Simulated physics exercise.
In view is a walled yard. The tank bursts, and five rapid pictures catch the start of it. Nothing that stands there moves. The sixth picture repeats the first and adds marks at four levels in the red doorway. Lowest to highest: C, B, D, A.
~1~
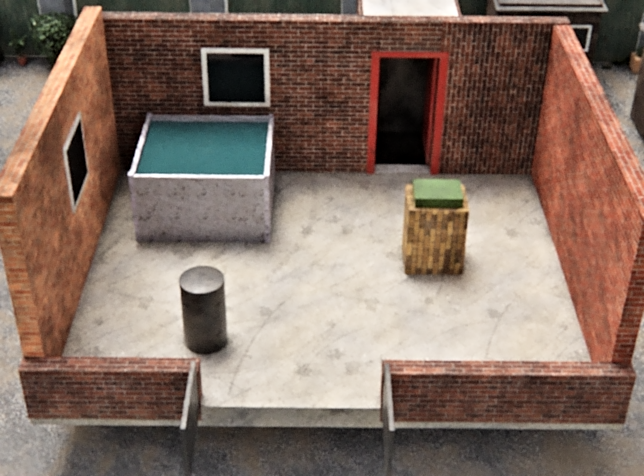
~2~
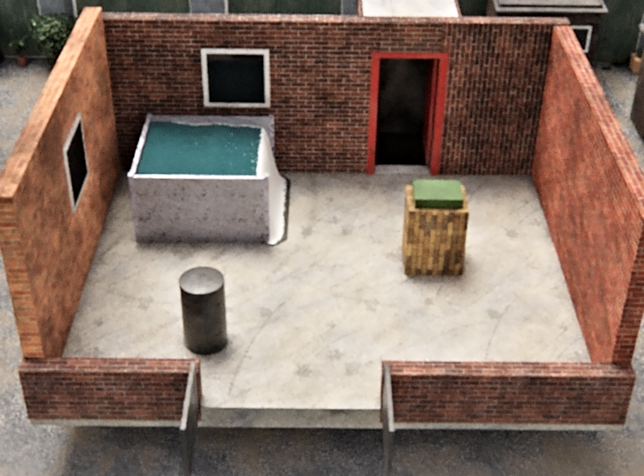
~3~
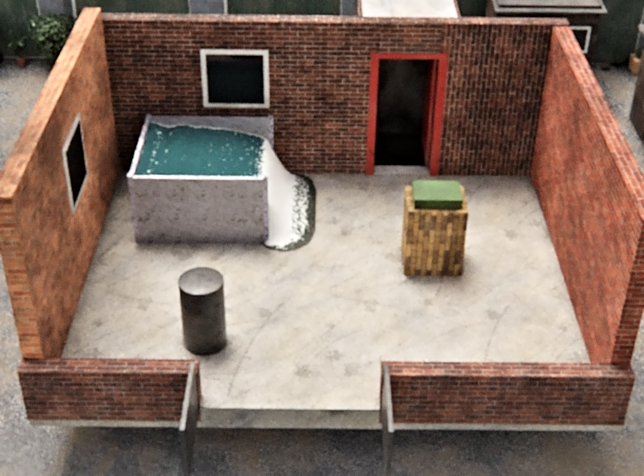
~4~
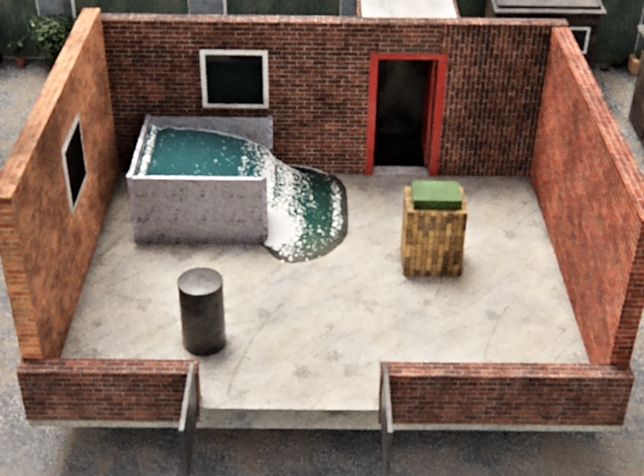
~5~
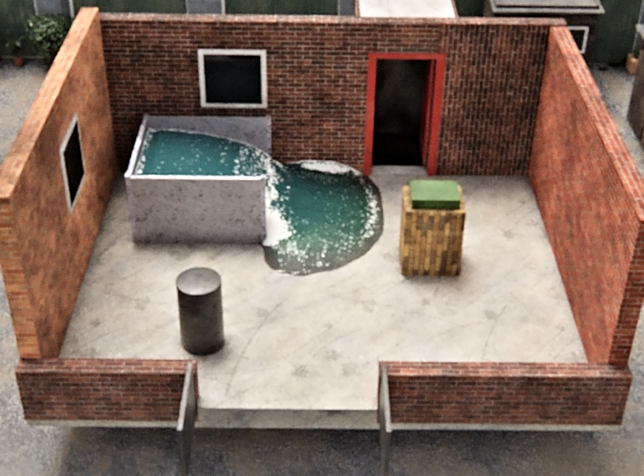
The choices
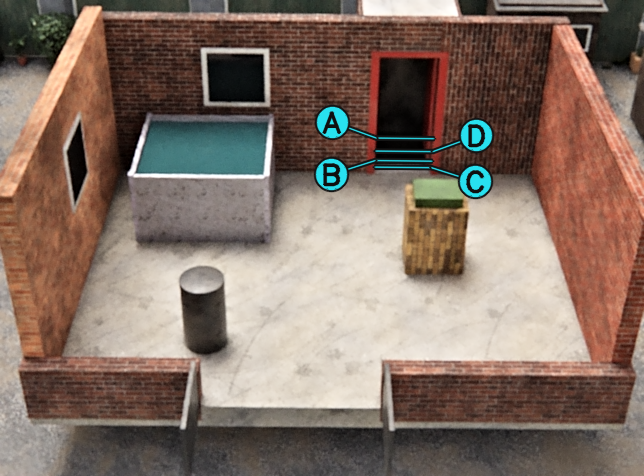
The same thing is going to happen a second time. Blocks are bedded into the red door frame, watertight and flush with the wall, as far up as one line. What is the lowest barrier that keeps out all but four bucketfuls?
The answer is line B.
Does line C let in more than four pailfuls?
Yes, that goes wrong.
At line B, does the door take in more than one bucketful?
No, it does not.
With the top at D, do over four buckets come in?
No, that is safe.
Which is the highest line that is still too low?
That is line C.
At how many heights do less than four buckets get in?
Three of the four.
On the marked copy, A at (405, 138); B at (403, 160); C at (403, 167); D at (404, 151); from the bottom up C, B, D, A.
With A, nothing gets over.
With B, a splash gets over, under a bucket.
With C, about 8 bucketfuls get in.
With D, nothing gets over.
